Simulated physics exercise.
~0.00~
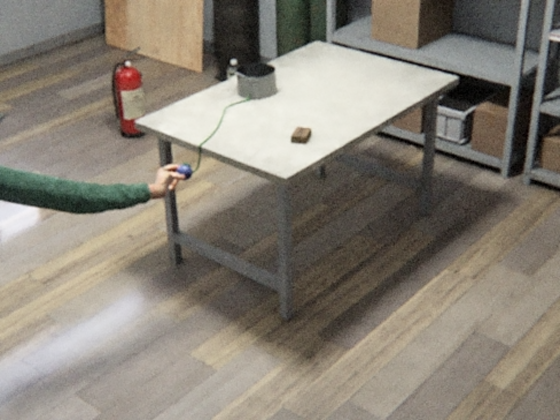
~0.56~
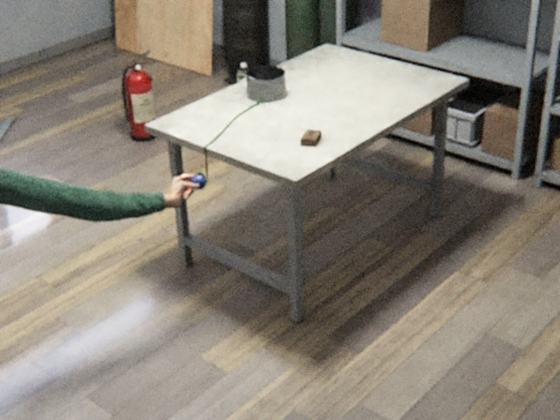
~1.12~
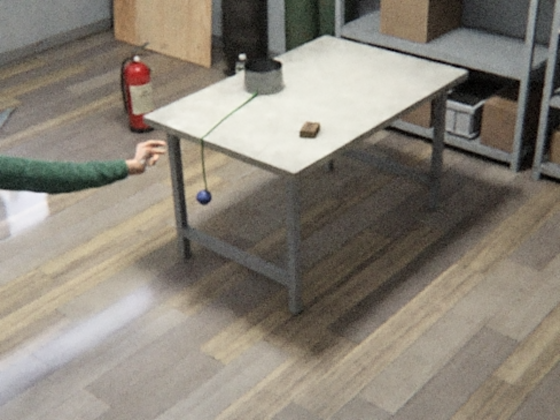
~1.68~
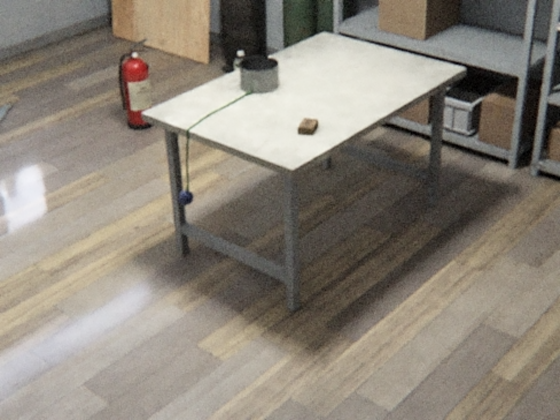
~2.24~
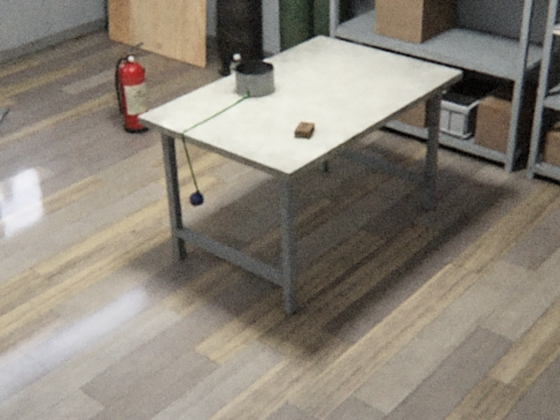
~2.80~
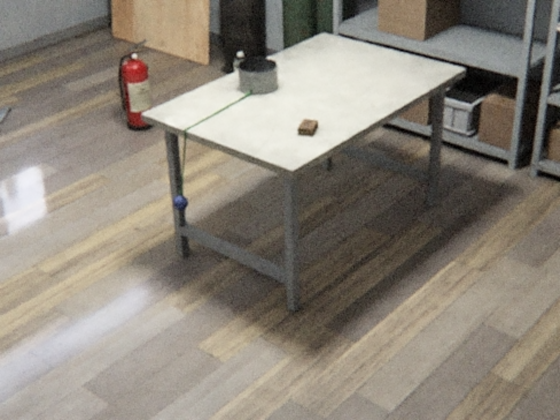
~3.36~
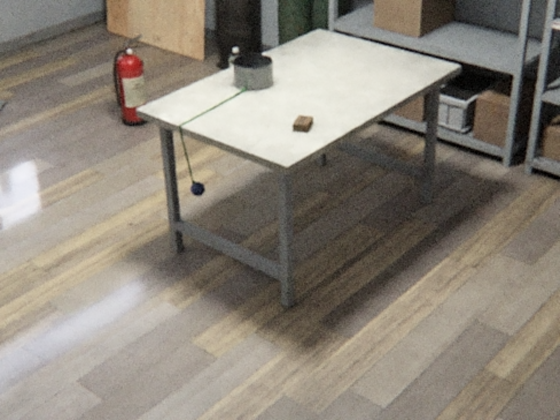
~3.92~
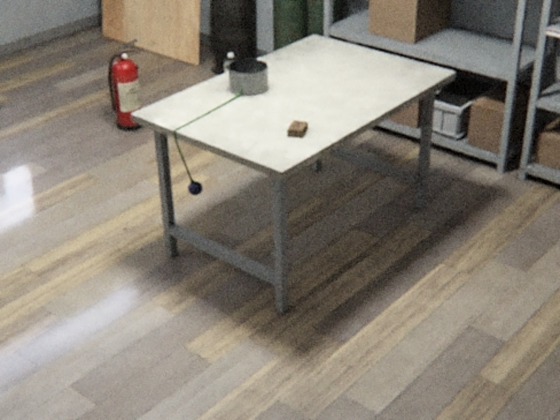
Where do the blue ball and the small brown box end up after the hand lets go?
The blue ball ends up dangling on its cord below the edge of the workbench. The brown box stays in its place on the tabletop.
